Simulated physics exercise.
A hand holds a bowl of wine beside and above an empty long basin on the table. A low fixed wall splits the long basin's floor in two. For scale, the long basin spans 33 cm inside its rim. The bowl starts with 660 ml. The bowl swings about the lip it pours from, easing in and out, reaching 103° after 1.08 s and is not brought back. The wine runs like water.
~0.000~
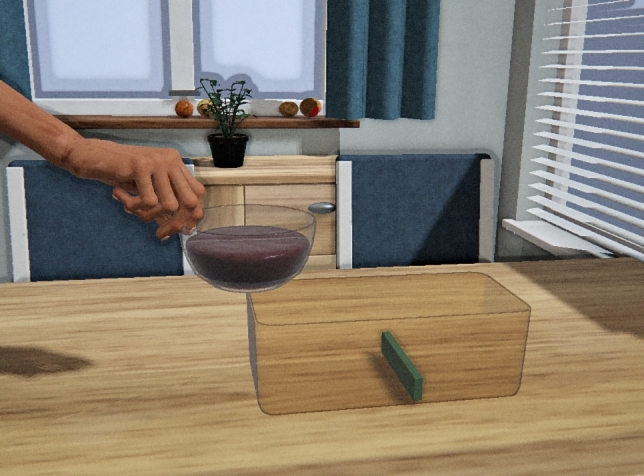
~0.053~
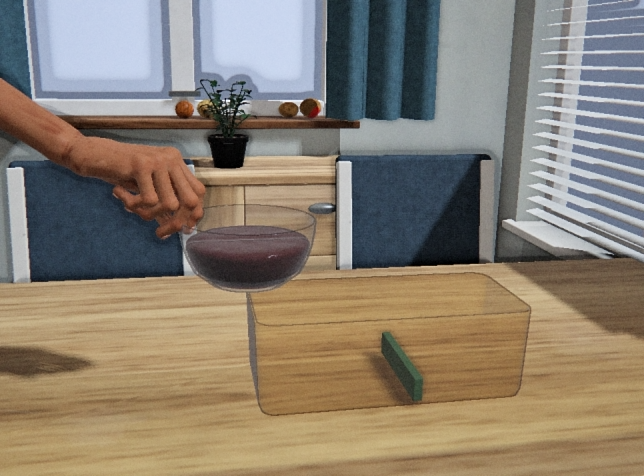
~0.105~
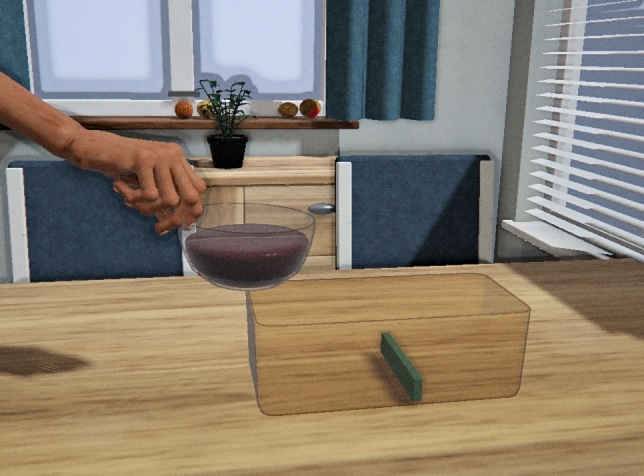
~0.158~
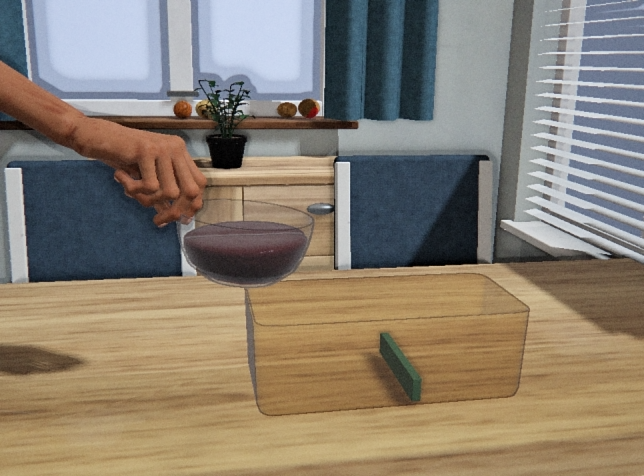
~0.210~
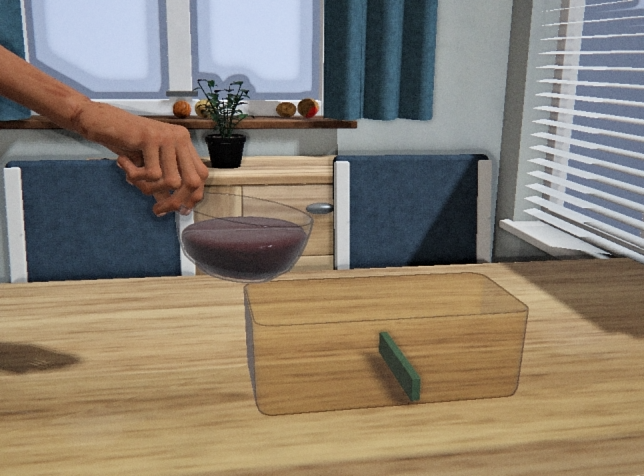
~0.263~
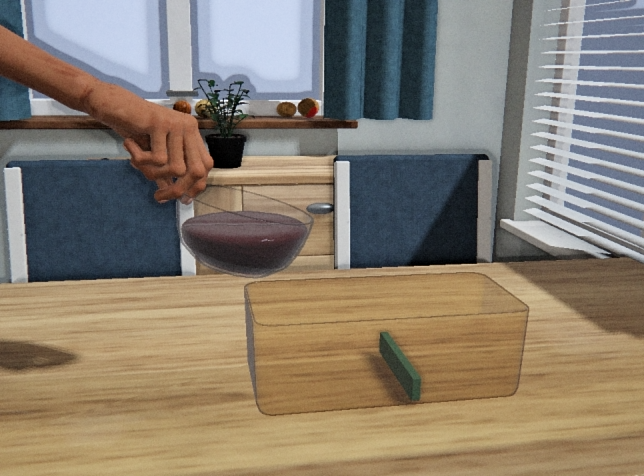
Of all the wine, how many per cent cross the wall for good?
Roughly 38 per cent is past the wall.
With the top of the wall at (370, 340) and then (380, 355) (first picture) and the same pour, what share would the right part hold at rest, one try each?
First 90, then 70 per cent.
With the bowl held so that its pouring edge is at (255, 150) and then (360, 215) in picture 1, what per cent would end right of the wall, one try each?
In turn about 15 and 80 per cent.
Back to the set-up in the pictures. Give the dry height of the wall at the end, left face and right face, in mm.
Left about 16 mm, right about 18 mm.
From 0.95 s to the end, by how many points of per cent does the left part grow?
Some 18 per cent.
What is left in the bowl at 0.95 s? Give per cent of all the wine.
About 5 per cent.
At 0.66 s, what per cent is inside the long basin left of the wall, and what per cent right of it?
Near 7 on the left, 0 on the right.
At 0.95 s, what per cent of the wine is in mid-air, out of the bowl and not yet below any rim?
Near 16 in a hundred.
After 0.66 s the tilt is 69° and 58 per cent is still to pour, 7 is left of the wall and 0 right of it.
After 0.95 s the tilt is 99° and 5 per cent is still to pour, 43 is left of the wall and 37 right of it.
After 1.25 s the tilt is 103° and 0 per cent is still to pour, 61 is left of the wall and 37 right of it.
After 1.58 s the tilt is 103° and 0 per cent is still to pour, 61 is left of the wall and 38 right of it.
In the end 61 per cent lies left of the wall, 38 right of it and 1 outside.
